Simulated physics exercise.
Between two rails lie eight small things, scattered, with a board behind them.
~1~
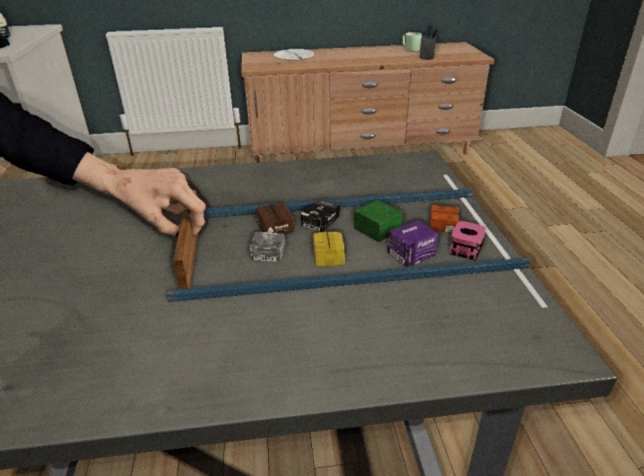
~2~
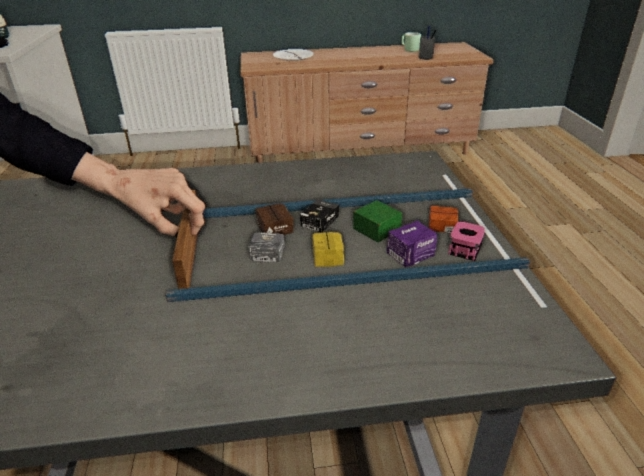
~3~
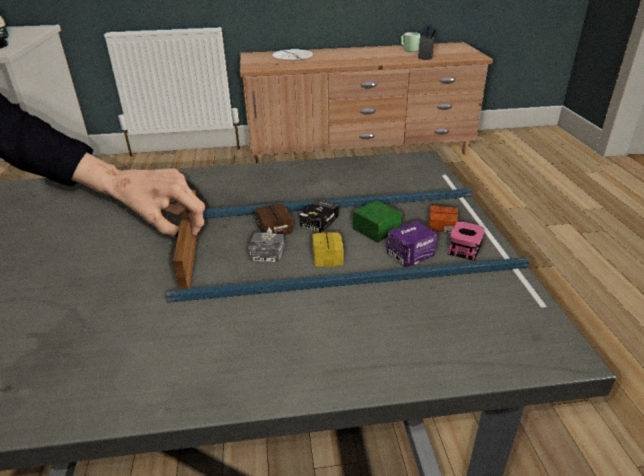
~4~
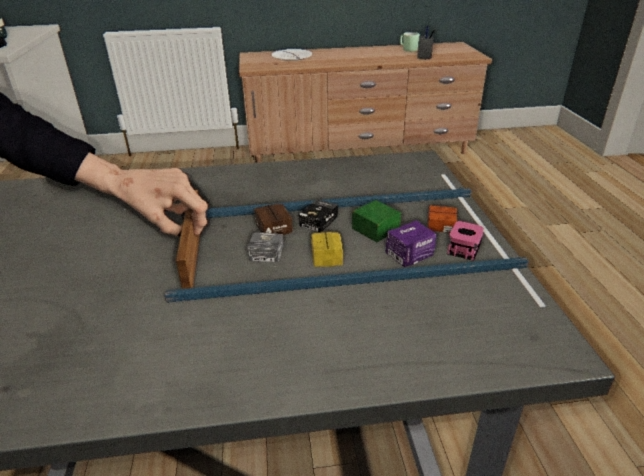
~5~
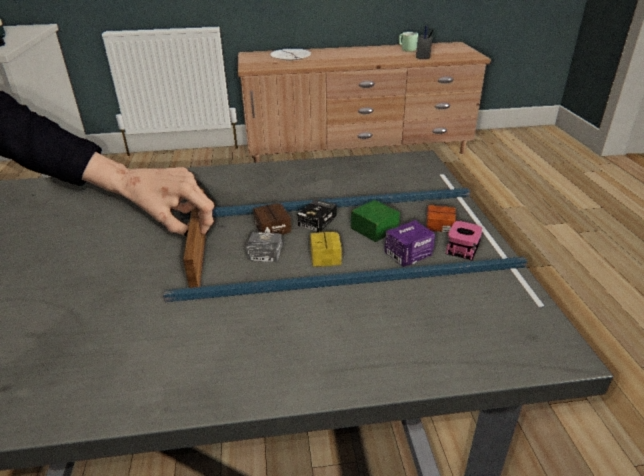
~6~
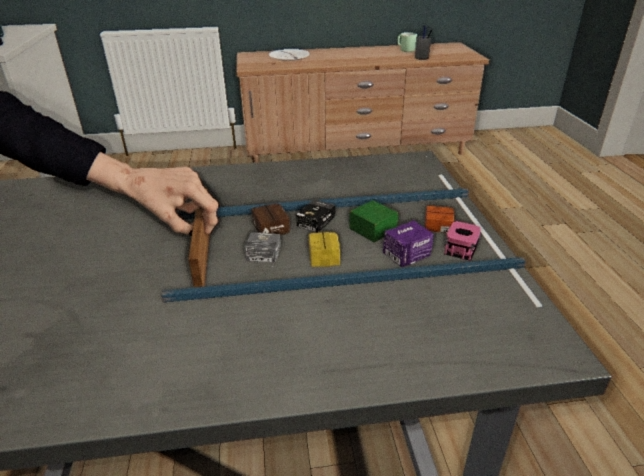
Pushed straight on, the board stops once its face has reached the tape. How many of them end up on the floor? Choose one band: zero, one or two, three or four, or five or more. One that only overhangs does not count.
Five or more.
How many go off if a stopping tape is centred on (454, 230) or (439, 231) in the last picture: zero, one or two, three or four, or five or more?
At the first spot it would be more than four, and at the second one to two.
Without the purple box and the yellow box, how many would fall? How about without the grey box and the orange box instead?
First try 3, second try 4.
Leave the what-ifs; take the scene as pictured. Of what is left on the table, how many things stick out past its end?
3 is the number.
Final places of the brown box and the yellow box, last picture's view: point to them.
Around (483, 204) and around (515, 244).
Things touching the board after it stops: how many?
3 of them.
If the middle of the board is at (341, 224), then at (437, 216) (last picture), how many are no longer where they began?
First 5, then 8.
A little later, none off yet; pink case at rest near (463, 241); orange box at rest near (439, 219); purple box at rest near (408, 244).
Next, none off yet; pink case at rest near (463, 241); orange box at rest near (439, 219); purple box shifted a little near (423, 243).
Later still, none off yet; pink case tilted well over near (524, 242); orange box tilted well over near (501, 221); purple box shifted well along near (496, 242).
When it is over, the number that fall off is five or more; down, black box, green block, purple box, orange box and pink case.
